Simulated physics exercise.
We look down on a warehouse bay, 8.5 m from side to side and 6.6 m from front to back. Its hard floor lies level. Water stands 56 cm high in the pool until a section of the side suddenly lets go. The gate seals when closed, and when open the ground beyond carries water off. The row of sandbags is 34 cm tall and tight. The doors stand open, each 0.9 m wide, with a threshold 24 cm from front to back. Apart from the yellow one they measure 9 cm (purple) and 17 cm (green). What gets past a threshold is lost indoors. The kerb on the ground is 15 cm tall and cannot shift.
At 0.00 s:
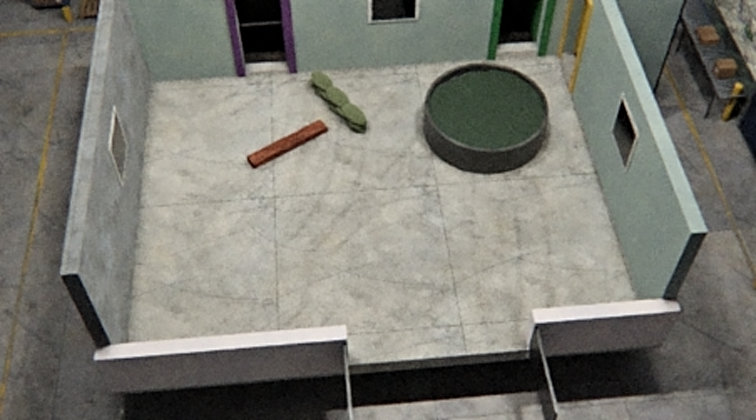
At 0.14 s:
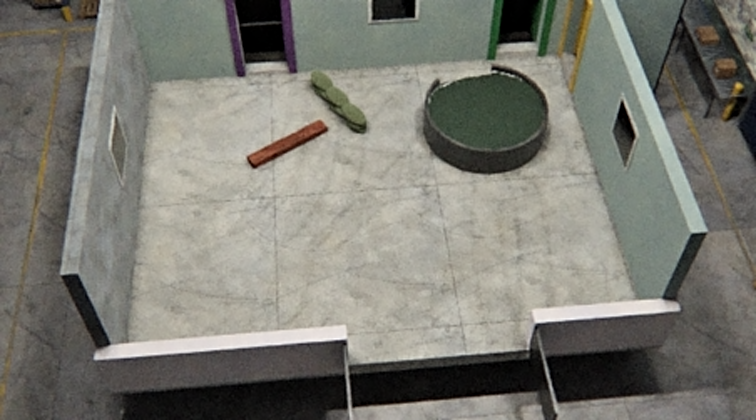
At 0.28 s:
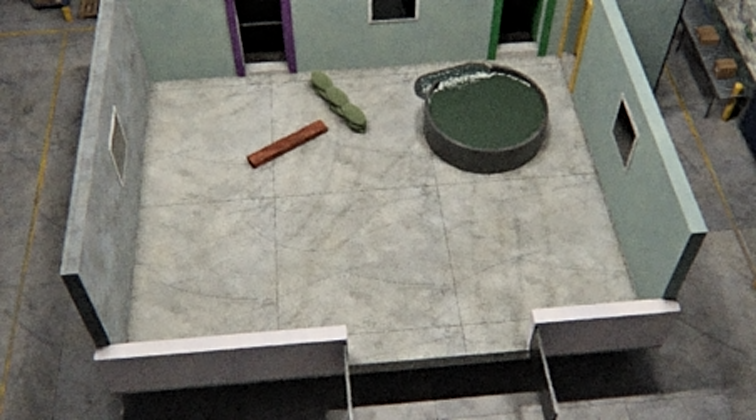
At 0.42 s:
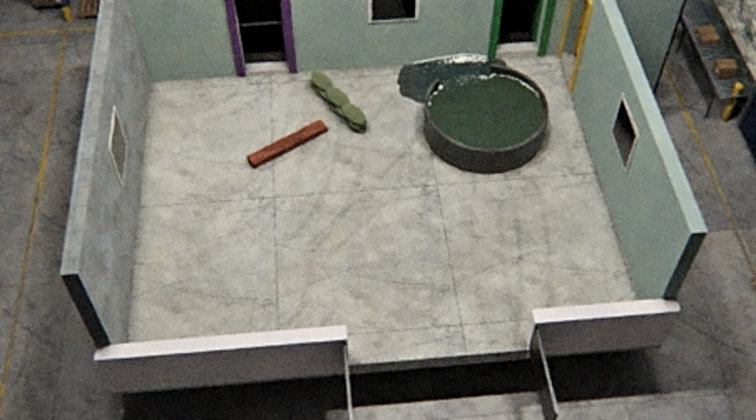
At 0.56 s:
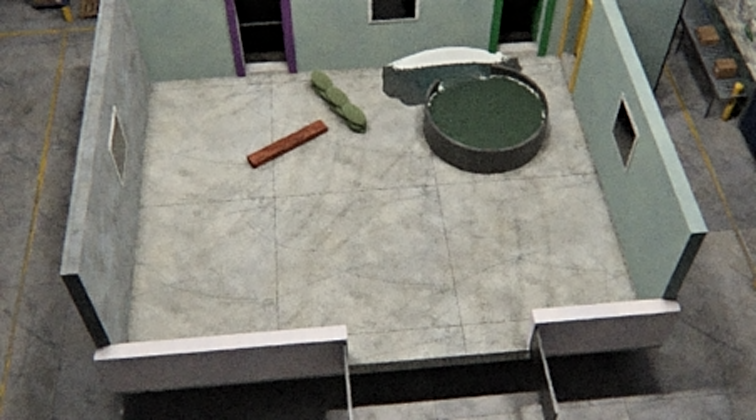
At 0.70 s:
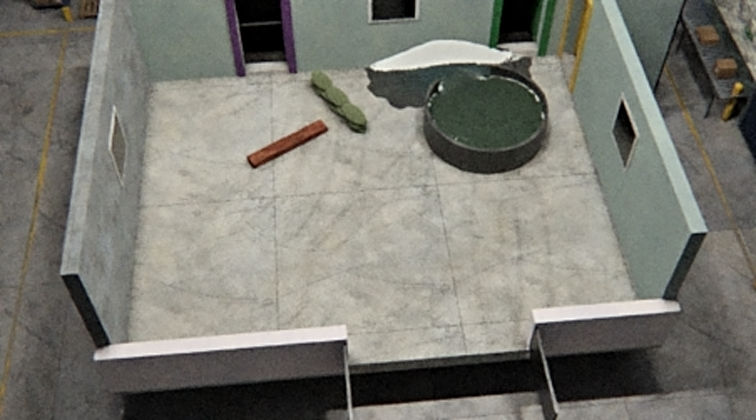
Dark green water burst through the far side of a round pool in an open-topped, pale-walled room, then spread leftward along the back wall, while the red plank and green object nearby stayed still.
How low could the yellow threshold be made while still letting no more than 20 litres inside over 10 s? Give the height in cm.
It would have to be roughly 20 cm high.
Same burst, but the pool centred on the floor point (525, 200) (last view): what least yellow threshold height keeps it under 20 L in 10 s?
Then roughly 16 cm.
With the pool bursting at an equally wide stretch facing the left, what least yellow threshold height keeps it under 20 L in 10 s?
Then roughly 7.0 cm.
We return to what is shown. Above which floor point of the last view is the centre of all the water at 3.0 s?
Around (446, 108).
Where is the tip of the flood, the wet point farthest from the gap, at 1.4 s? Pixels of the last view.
Near (283, 76).
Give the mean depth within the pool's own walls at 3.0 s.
Some 24 cm.
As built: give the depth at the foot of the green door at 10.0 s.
Roughly 6.5 cm deep.
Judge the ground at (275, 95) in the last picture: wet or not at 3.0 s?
It is flooded.
After 1.4 s water covers 10 % of the floor, deepest (44 cm) near (449, 65); 9 cm at the yellow door, 0 litres in over its 15 cm threshold.
After 3.0 s water covers 25 % of the floor, deepest (30 cm) near (337, 85); 23 cm at the yellow door, 43 litres in over its 15 cm threshold.
After 10.0 s water covers 85 % of the floor, deepest (9 cm) near (348, 103); 8 cm at the yellow door, 66 litres in over its 15 cm threshold.
At the yellow door as built, the water arrived by 1.3 s and peaked near 25 cm at 2.4 s.
Run again over the same 10 s with other heights there, 44 litres in over 17 cm, 8 litres over 23 cm. The limit of 20 litres is kept from about 20 cm up.
